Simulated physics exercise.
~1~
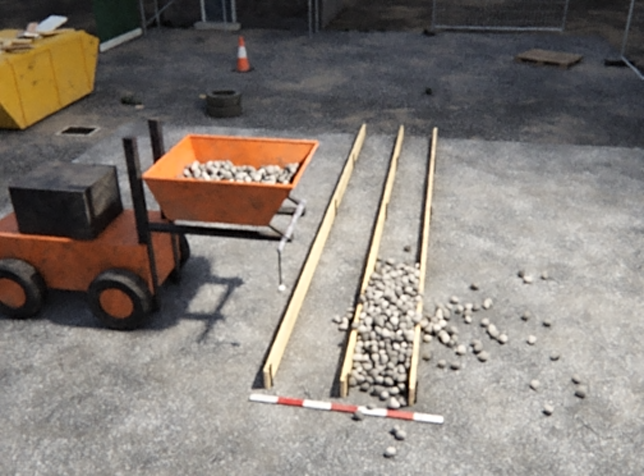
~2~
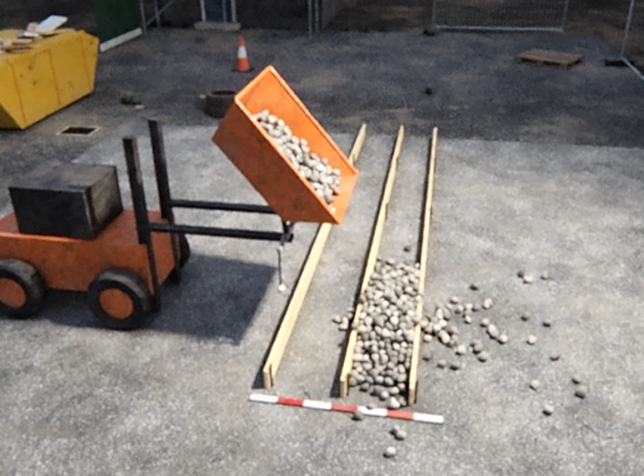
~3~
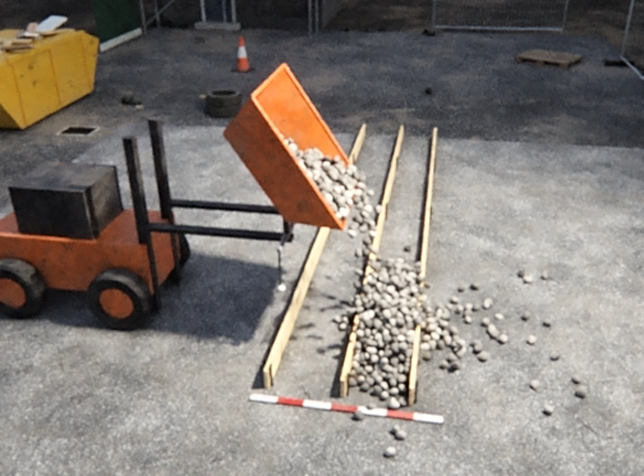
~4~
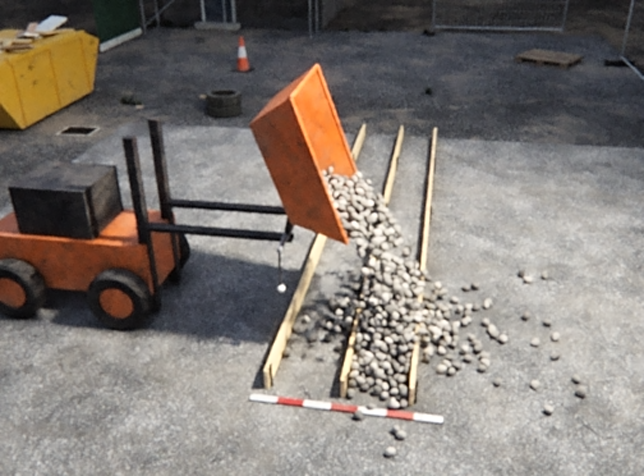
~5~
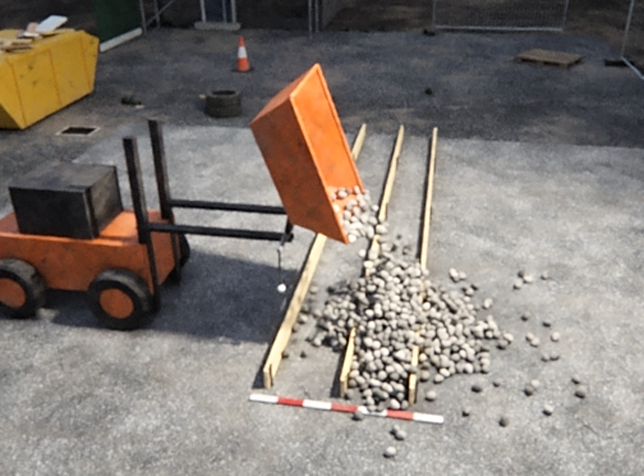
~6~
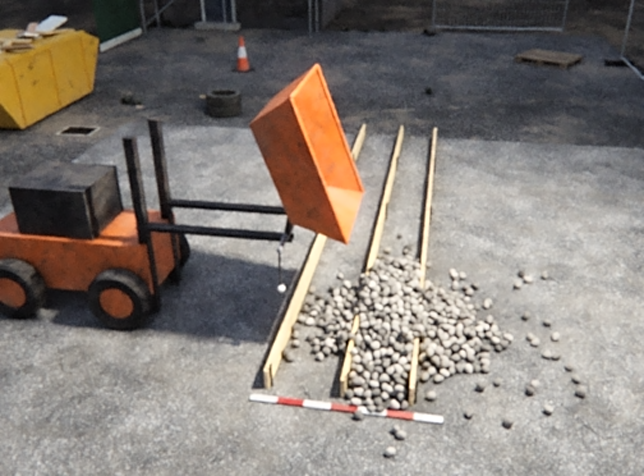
The clip opens on a toy-like orange forklift at the left, holding an orange skip of grey stones beside three wooden boards on tarmac, where an earlier load already lies mostly between the middle and right boards. The skip tips steeply to the right, its stones still inside at first. They then slide over the lip and pour onto the existing pile. The heap grows and spreads over the boards on both sides as the last stones leave. Finally the skip hangs empty and tilted above a broad mound, most of it in the far bay, with some stones in the near bay and more beyond the last board.
